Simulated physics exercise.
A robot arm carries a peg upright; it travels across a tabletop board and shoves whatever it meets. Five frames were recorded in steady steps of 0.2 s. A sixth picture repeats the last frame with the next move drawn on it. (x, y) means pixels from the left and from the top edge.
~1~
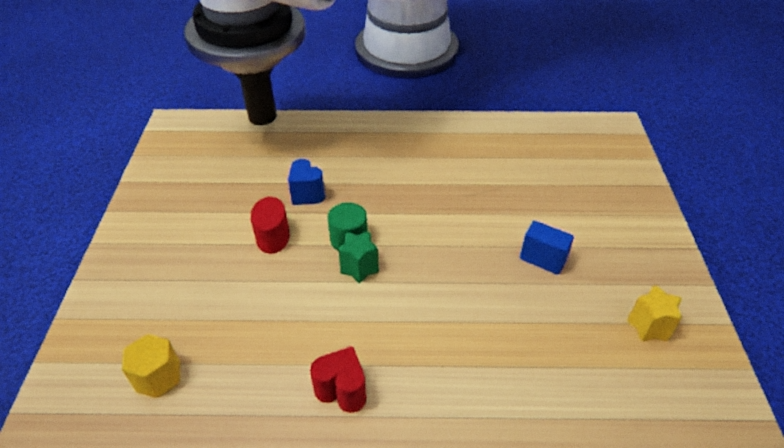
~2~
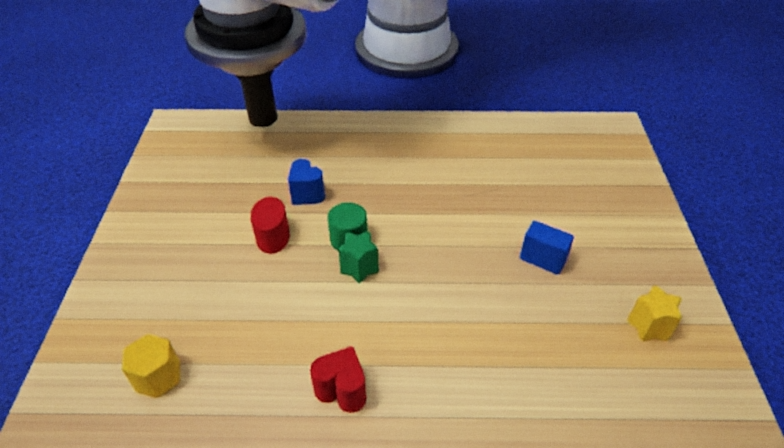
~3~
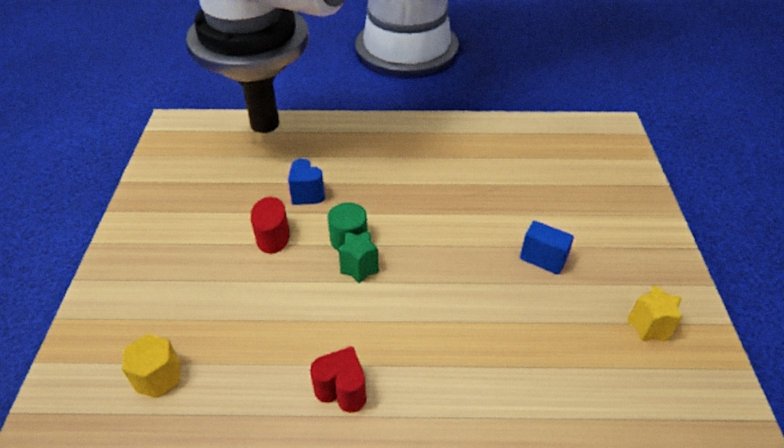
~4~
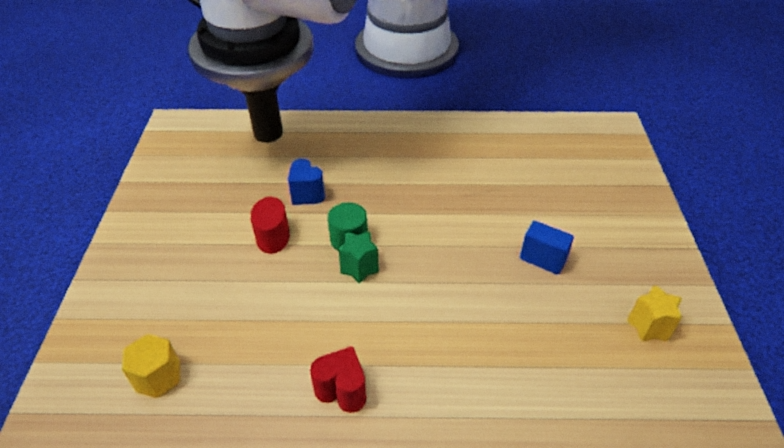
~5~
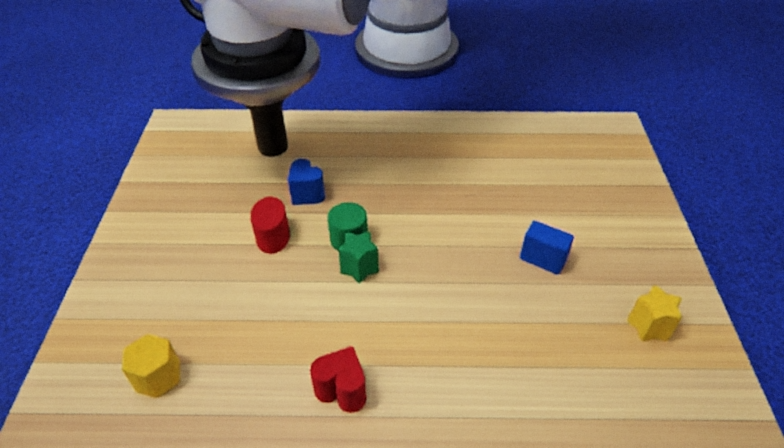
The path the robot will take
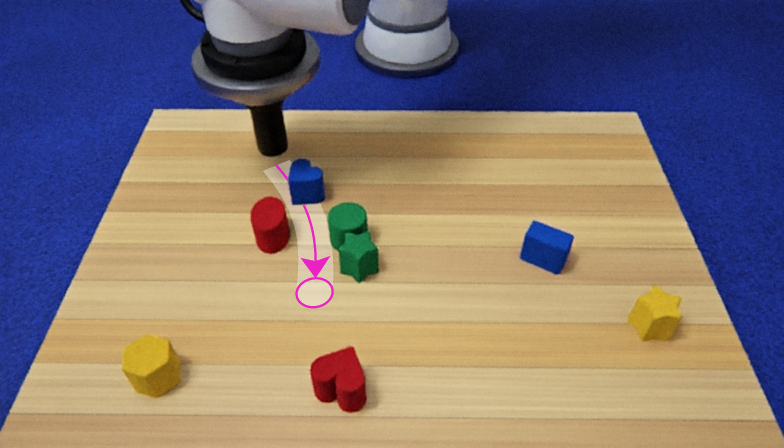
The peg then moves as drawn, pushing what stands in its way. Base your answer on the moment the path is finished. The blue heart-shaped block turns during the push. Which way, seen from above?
That block twists counter-clockwise.
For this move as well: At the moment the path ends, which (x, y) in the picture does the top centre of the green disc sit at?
Top centre: (376, 223).
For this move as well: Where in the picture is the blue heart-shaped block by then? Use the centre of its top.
Its top face will be centred at roughly (347, 204).
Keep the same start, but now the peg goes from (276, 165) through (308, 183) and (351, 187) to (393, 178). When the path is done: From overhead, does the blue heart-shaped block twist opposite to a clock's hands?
No.
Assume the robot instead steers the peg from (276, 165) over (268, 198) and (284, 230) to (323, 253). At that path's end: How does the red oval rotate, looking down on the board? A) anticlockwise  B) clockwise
I'll go with B - clockwise.
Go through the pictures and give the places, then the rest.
In the first picture, lower end of the peg (263, 117), tops of blocks, red oval (268, 212), blue heart-shaped block (304, 171), green disc (347, 215), green star-shaped block (358, 244).
In the second picture, peg (263, 119), blocks as before.
In the third picture, peg (265, 125), blocks as before.
In the fourth picture, peg (268, 134), blocks as before.
In the fifth picture, peg (273, 148), red oval (268, 212), blue heart-shaped block (304, 171), green disc (347, 215), green star-shaped block (358, 244).
The drawn path runs from (276, 165) by way of (301, 199) and (314, 241) to (315, 292).
On the path given first. One third of the way, peg (298, 182); blue heart-shaped block (322, 191).
Two thirds of the way, peg (312, 224); blue heart-shaped block (347, 204), turned 80° anticlockwise; green disc (376, 223); green star-shaped block (362, 247), turned 25° clockwise.
At the end, peg (312, 275); red oval not moved; blue heart-shaped block (347, 204), turned 80° anticlockwise; green disc (376, 223); green star-shaped block (362, 247), turned 25° clockwise.
